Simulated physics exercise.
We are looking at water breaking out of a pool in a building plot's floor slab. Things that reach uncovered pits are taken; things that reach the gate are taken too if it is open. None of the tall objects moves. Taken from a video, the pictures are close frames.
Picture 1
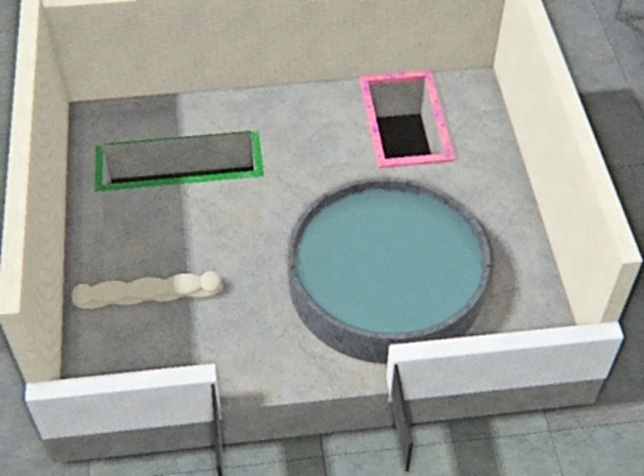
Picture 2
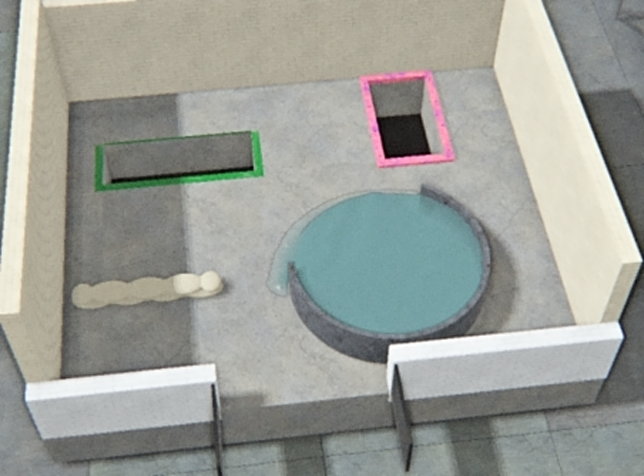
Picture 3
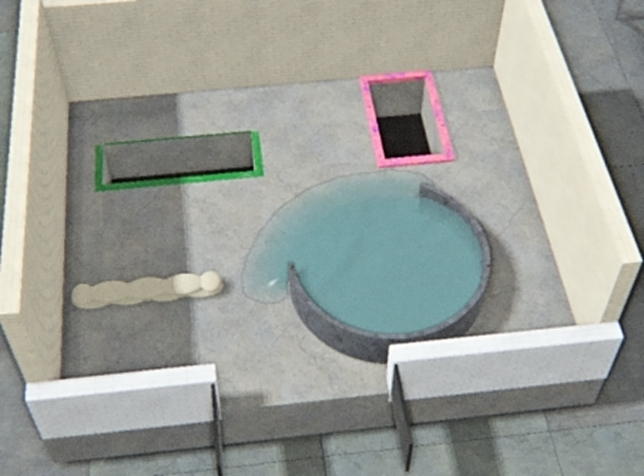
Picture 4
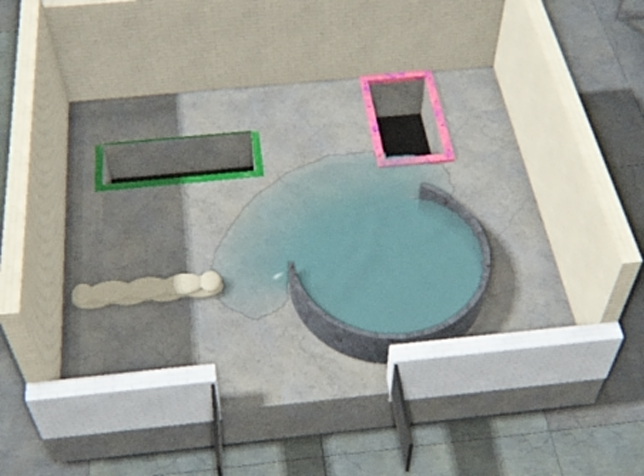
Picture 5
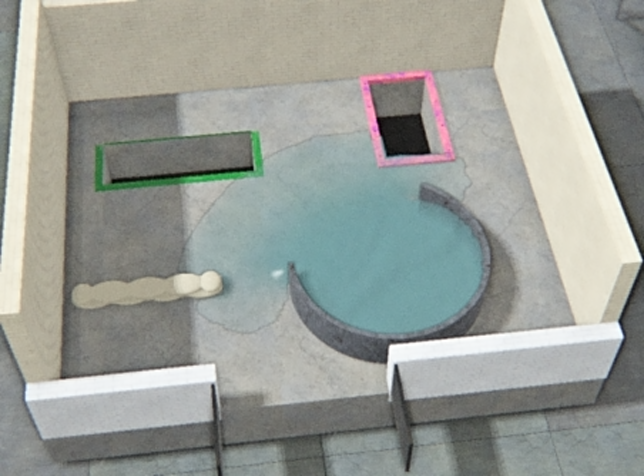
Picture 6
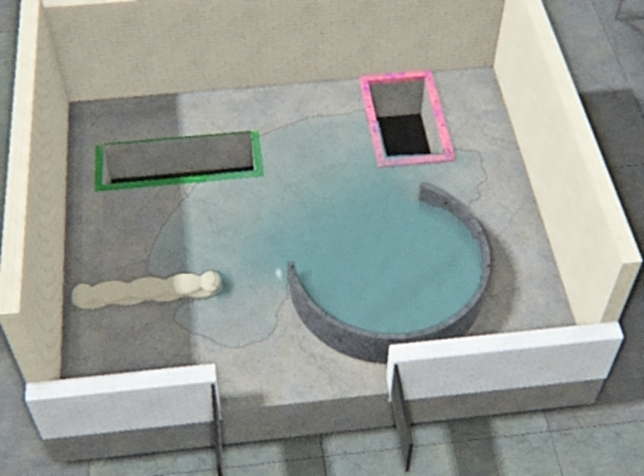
Water pouring through a gap in a round pool's far side, spreading across a grey slab around the pink-edged pit.
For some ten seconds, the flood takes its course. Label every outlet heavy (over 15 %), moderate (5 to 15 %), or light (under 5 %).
Labels: Gate - light, pink pit - moderate, green pit - heavy.
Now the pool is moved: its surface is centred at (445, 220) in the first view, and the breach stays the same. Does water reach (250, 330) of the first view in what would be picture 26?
There: Free of water.
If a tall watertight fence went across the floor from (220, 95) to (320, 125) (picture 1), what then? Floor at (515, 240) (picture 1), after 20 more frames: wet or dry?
Waterless.
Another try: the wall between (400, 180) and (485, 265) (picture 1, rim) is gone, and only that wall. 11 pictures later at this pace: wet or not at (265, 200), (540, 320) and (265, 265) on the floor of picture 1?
The first would be still unwetted, the second drenched and the third still unwetted.
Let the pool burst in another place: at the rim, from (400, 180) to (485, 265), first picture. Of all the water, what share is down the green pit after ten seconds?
Near 2 per cent for green.
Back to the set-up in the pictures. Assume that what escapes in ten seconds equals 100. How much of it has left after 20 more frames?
Near 45 in a hundred.
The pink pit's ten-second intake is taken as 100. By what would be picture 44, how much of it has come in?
Estimate: Roughly 95 %.
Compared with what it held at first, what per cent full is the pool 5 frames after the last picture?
Estimate: Around 58 per cent.
A moment on, water covers 45 % of the floor; the gate 0 %, the pink pit 3 %, the green pit 4 %.
Next, water covers 50 % of the floor; the gate 0 %, the pink pit 5 %, the green pit 11 %.
Then, water covers 60 % of the floor; the gate 0 %, the pink pit 8 %, the green pit 23 %.
Later, water covers 70 % of the floor; the gate 0 %, the pink pit 10 %, the green pit 41 %.
In the end, water covers 85 % of the floor; the gate 1 %, the pink pit 11 %, the green pit 55 %.
